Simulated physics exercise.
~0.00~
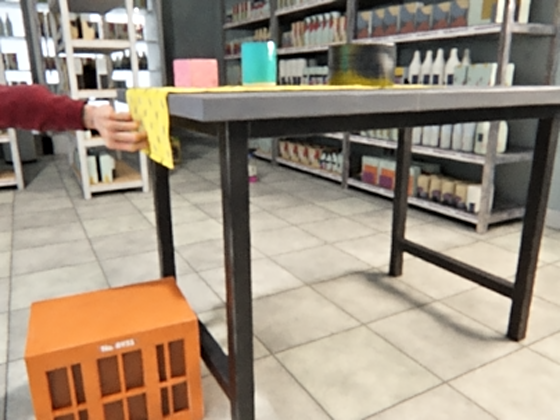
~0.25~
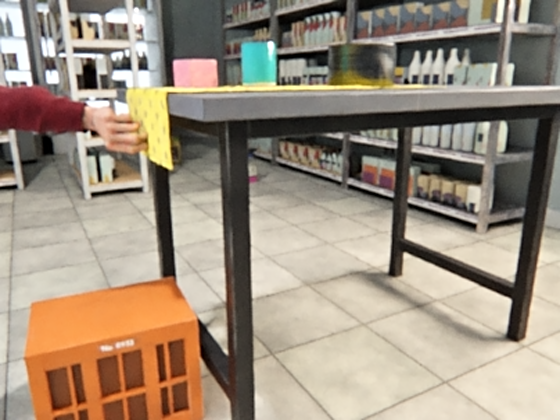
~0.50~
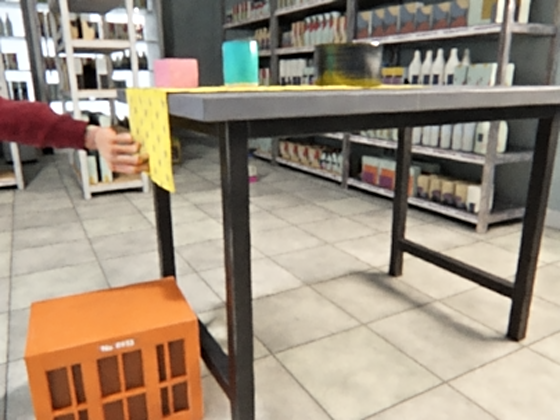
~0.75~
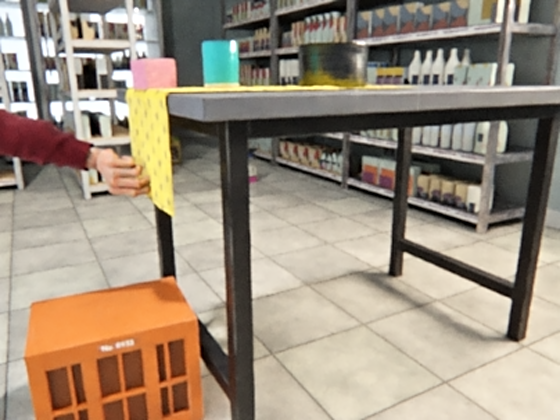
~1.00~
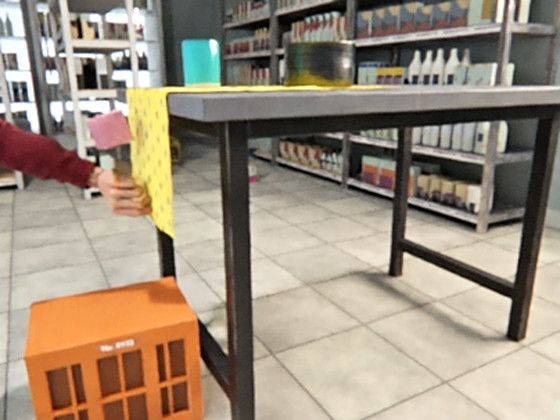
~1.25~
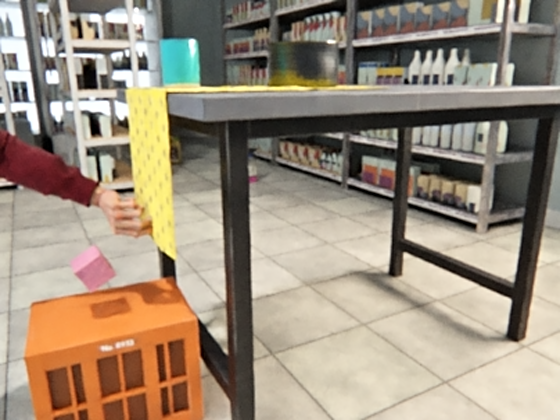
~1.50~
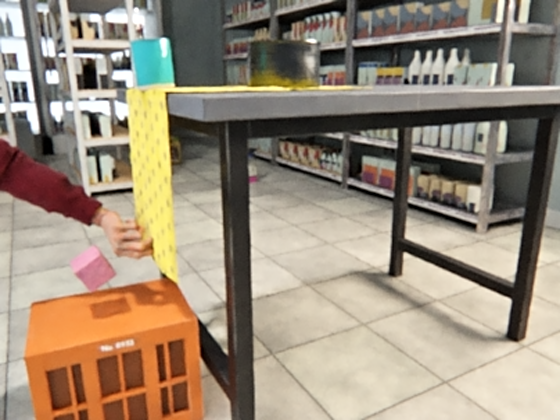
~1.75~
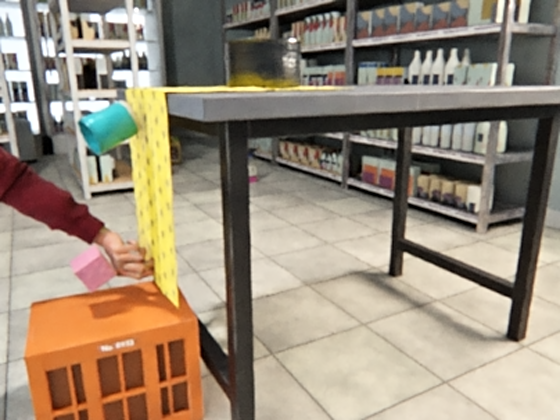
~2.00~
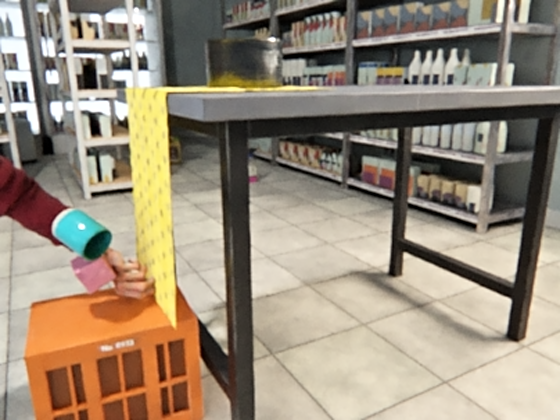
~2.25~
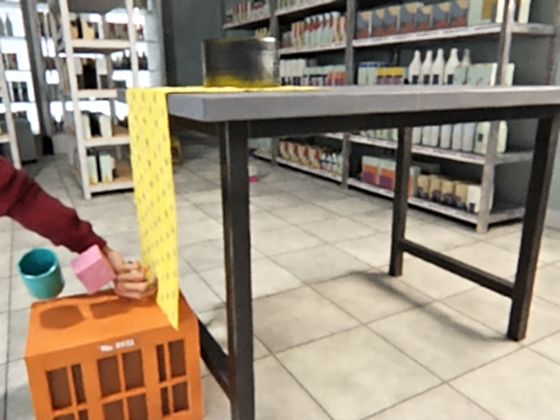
A yellow tablecloth hangs over the left end of a grey-topped, dark-legged table in a shop with stocked shelves, seen from a still viewpoint beside the table. A pink block, a turquoise mug and a dark pot stand in a row on top, with an orange crate on the tiled floor below. A hand in a dark red sleeve draws the cloth downward, carrying all three leftward. The block tips off the end first and drops to the crate, then the mug topples after it. Finally the hem hangs at the crate, the mug and block are down beside the hand, and the pot remains on the table.
